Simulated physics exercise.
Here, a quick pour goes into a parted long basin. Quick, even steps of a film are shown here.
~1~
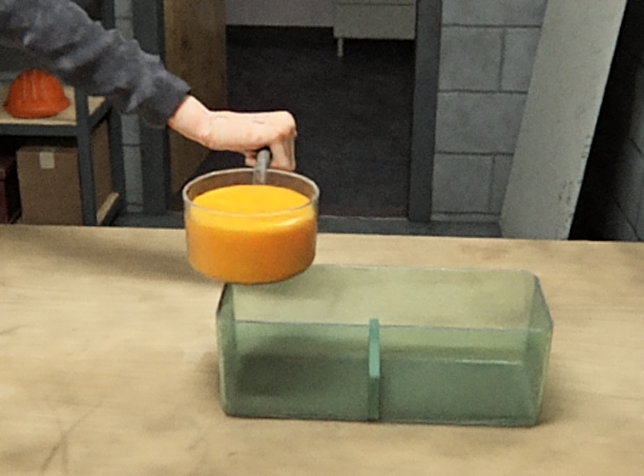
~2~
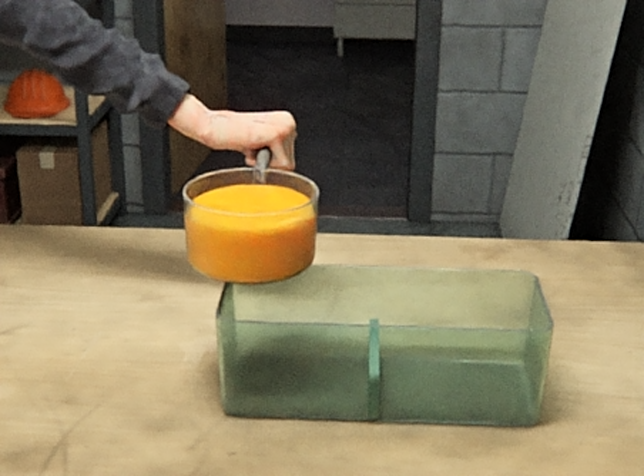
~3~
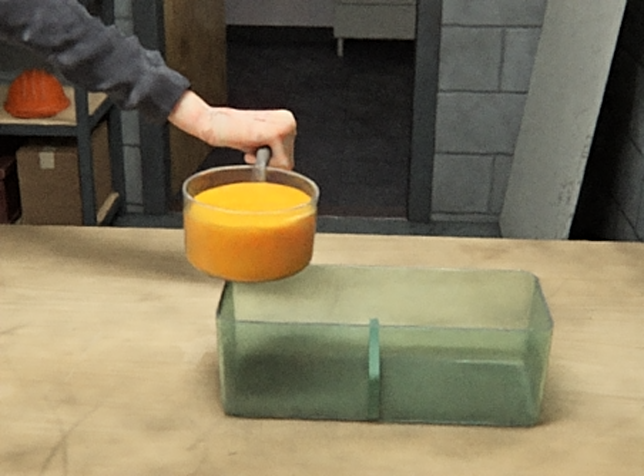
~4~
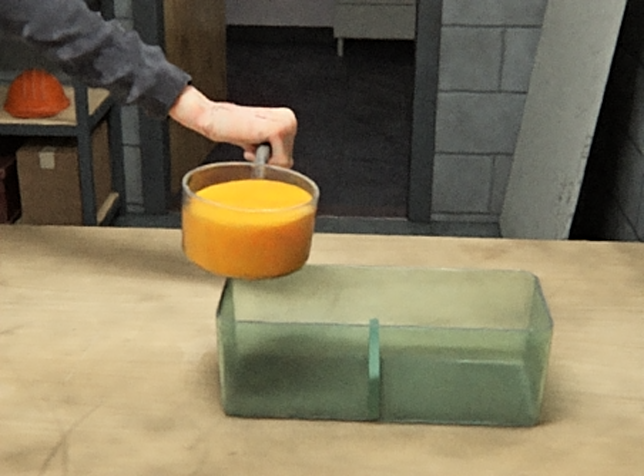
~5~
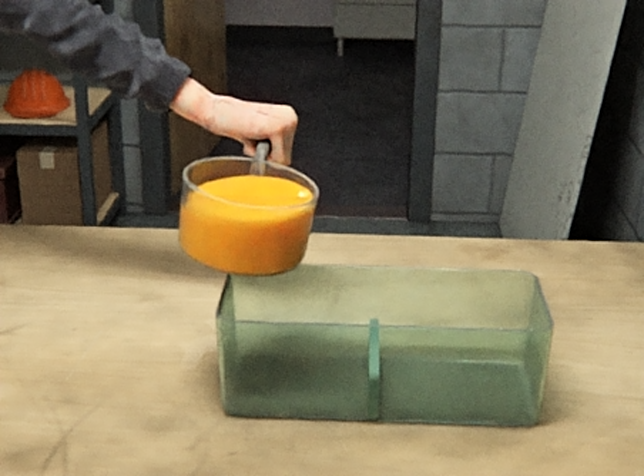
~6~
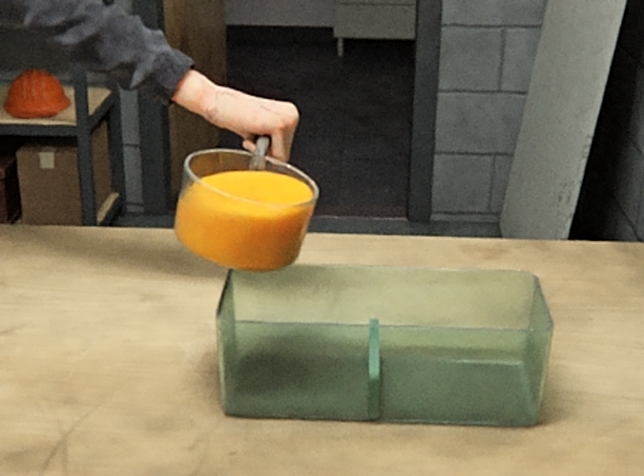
A hand holds a glass pot of orange juice above a divided green basin, gradually tilting it rightward.
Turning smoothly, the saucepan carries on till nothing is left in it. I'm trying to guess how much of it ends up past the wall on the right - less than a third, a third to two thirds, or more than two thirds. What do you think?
The share right of the wall is going to go past two thirds.
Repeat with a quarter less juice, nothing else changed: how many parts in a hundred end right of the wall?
Something like 95 per cent, give or take.
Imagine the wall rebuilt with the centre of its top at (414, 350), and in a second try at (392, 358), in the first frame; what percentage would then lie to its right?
Near 55 % and 80 %.
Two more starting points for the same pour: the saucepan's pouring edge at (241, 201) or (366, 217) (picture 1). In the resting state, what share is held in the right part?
In turn 10 % and 95 %.
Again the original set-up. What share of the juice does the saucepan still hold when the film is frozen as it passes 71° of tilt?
Remaining fraction: Approx. 65 %.
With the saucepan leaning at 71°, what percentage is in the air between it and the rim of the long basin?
Share: Approx. 30 %.
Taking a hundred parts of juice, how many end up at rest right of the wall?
Around 95 %.
A moment on, the saucepan is tipped part way and 64 per cent is still to pour, 3 is left of the wall and 3 right of it.
Next, the saucepan is tipped right over and 11 per cent is still to pour, 3 is left of the wall and 67 right of it.
Then the saucepan is tipped right over and 0 per cent is still to pour, 6 is left of the wall and 91 right of it.
Later the saucepan is tipped right over and 0 per cent is still to pour, 6 is left of the wall and 93 right of it.
At rest 6 per cent lies left of the wall, 93 right of it and 1 outside.
